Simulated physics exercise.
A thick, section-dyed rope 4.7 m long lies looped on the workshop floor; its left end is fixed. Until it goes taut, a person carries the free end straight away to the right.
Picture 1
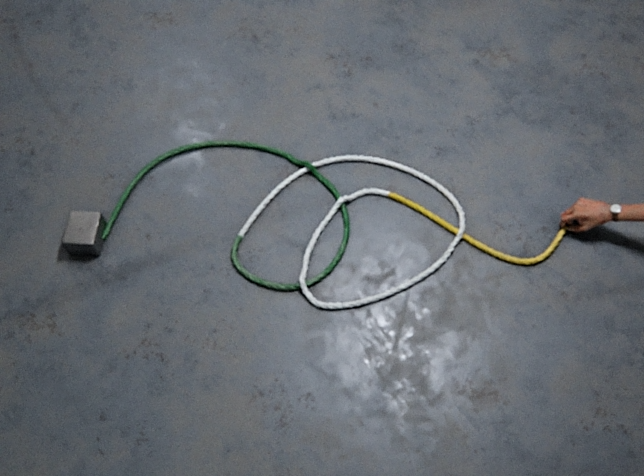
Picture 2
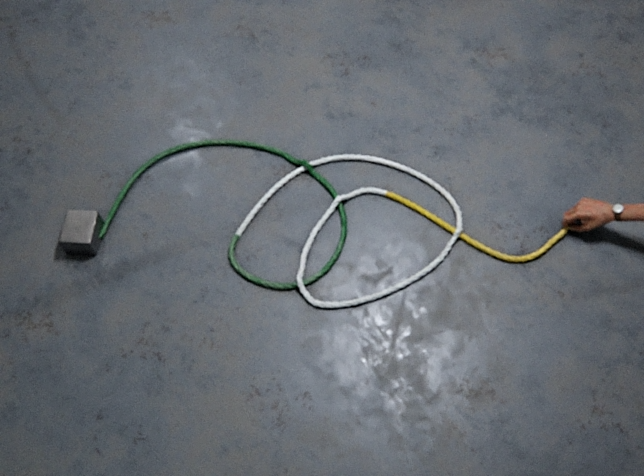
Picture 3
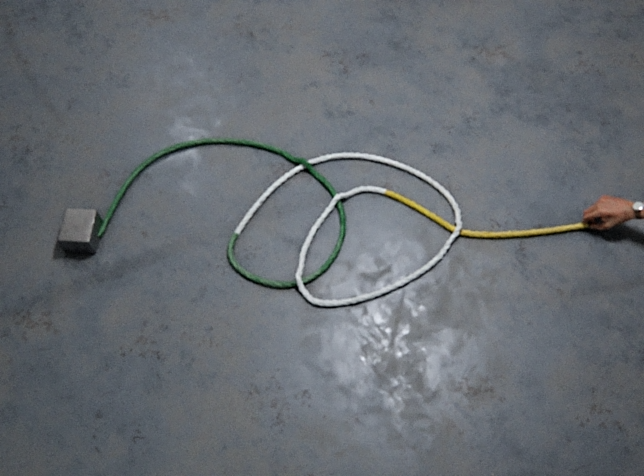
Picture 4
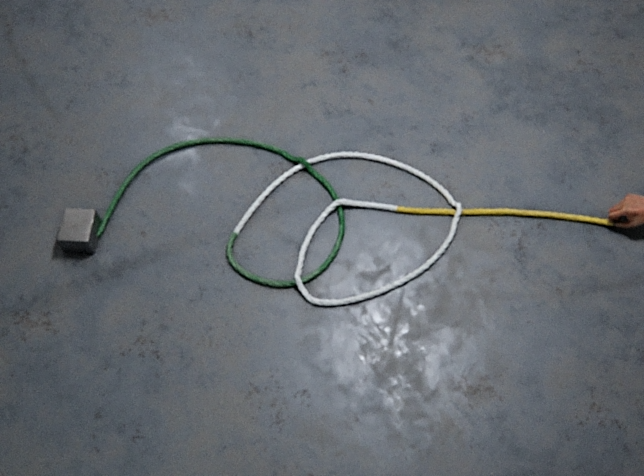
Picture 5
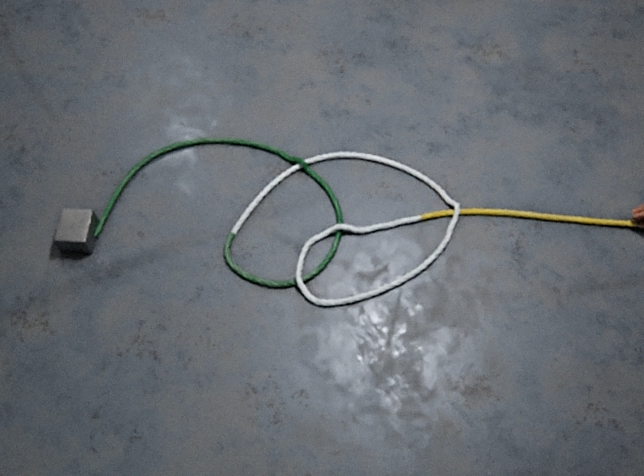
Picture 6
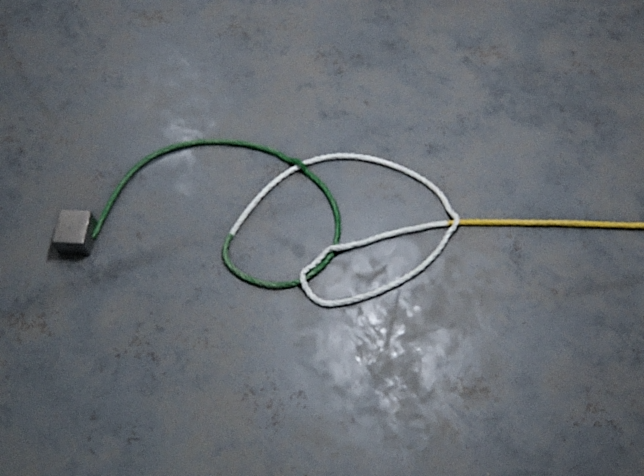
The footage shows a green, white and yellow rope looped on a workshop floor beside a small grey block, as a hand draws its yellow end right, straightening that section and pulling the inner white loop narrower.
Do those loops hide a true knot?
I expect the rope will lie straight.
Next, the ends are 2.6 m apart, loops still 56 cm across.
Then, the ends are 3.4 m apart, loops still 56 cm across.
After that, the ends are 4.2 m apart, loops still 42 cm across.
Later, the ends are 4.7 m apart, and it runs straight.
At the end, the ends are 4.7 m apart, and it runs straight.
